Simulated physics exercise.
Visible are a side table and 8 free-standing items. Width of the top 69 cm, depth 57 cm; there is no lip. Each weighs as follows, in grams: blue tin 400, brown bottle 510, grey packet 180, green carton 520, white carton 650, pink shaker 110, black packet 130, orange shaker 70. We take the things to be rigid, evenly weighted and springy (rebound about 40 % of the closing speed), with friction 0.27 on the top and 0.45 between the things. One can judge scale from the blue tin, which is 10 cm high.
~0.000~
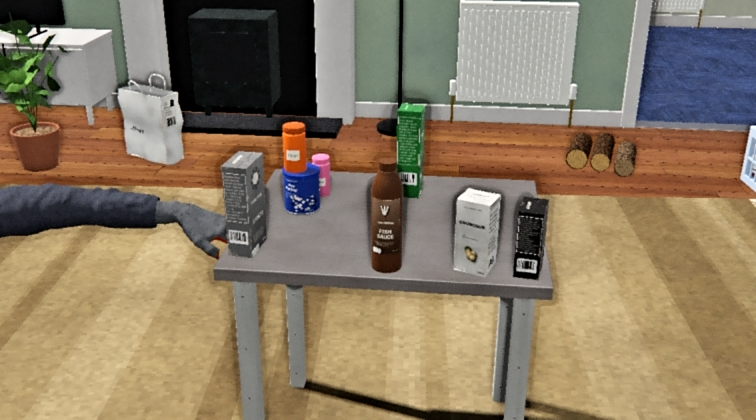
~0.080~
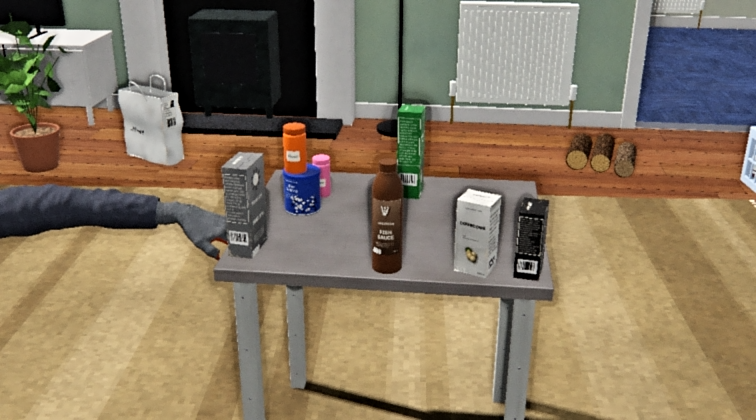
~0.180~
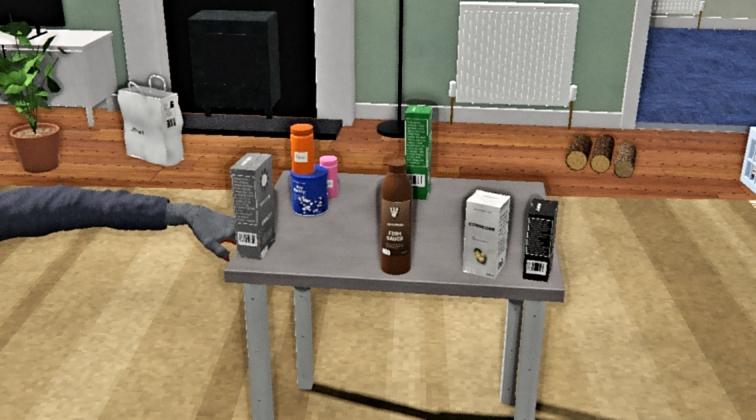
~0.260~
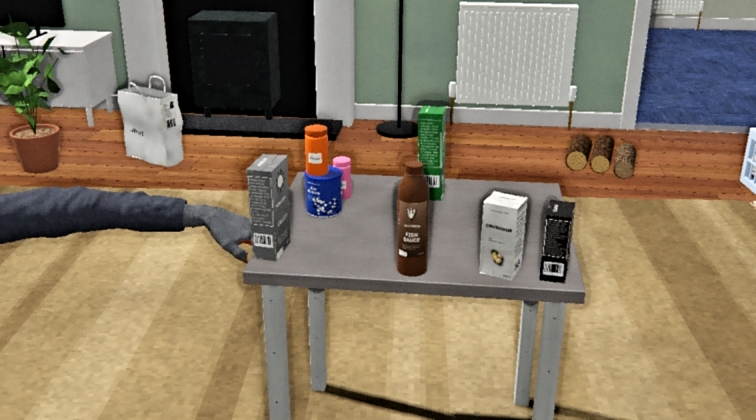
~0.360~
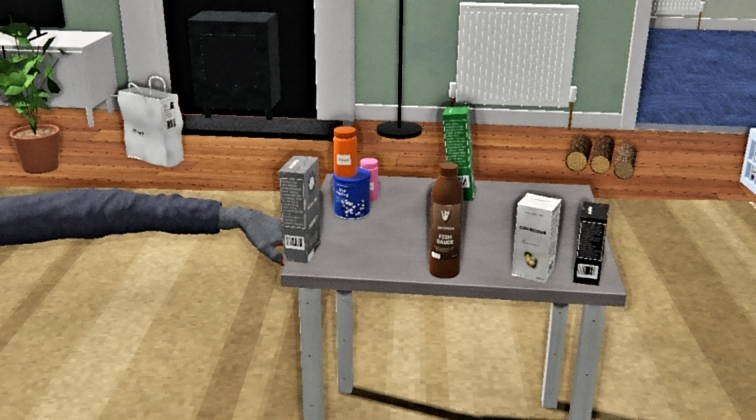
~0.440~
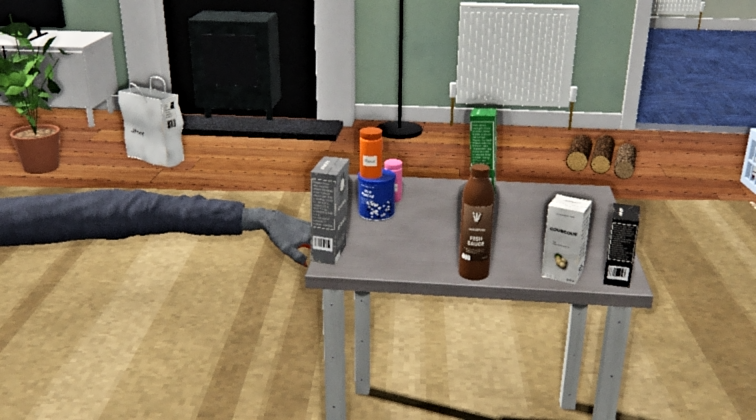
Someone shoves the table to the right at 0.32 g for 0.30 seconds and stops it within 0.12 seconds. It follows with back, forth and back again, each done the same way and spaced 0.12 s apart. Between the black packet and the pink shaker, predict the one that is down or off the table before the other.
Before the other: The former.
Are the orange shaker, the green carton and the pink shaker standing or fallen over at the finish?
Final state - orange shaker: Remains on its base; green carton: Goes over; pink shaker: Remains on its base.
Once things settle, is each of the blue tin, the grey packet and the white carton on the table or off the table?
Once it all settles, the blue tin stays on its surface, the grey packet stays on its surface and the white carton stays on its surface.
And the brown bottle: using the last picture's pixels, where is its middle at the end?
About (444, 220).
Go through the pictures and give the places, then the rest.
The first picture shows black packet (531, 238); pink shaker (321, 175).
The second picture shows grey packet (246, 205); green carton (411, 152).
The third picture shows table along by 2 cm; white carton (486, 234); orange shaker (303, 149).
The fourth picture shows table along by 6 cm; green carton (432, 154); blue tin (324, 192).
The fifth picture shows table along by 14 cm; green carton (459, 154) leaning 7°; grey packet (301, 209) slid 2 cm.
The sixth picture shows table along by 19 cm; black packet (622, 245); pink shaker (393, 181).
After 0.94 s, table along by 3 cm; black packet now off the table; pink shaker slid 14 cm near (388, 181); grey packet on its side.
After 1.54 s, table along by 20 cm; green carton now off the table; pink shaker slid 5 cm near (419, 182); grey packet on its side.
At rest (2.8 s), off the table, green carton and black packet; tipped over on the table, grey packet; not toppled but over 5 cm from the start, brown bottle, white carton and pink shaker; the other 2 in place, give or take 5 cm. Seen from the same camera at the end, pink shaker near (365, 180). Black packet went at 0.60 s; pink shaker was never lost.
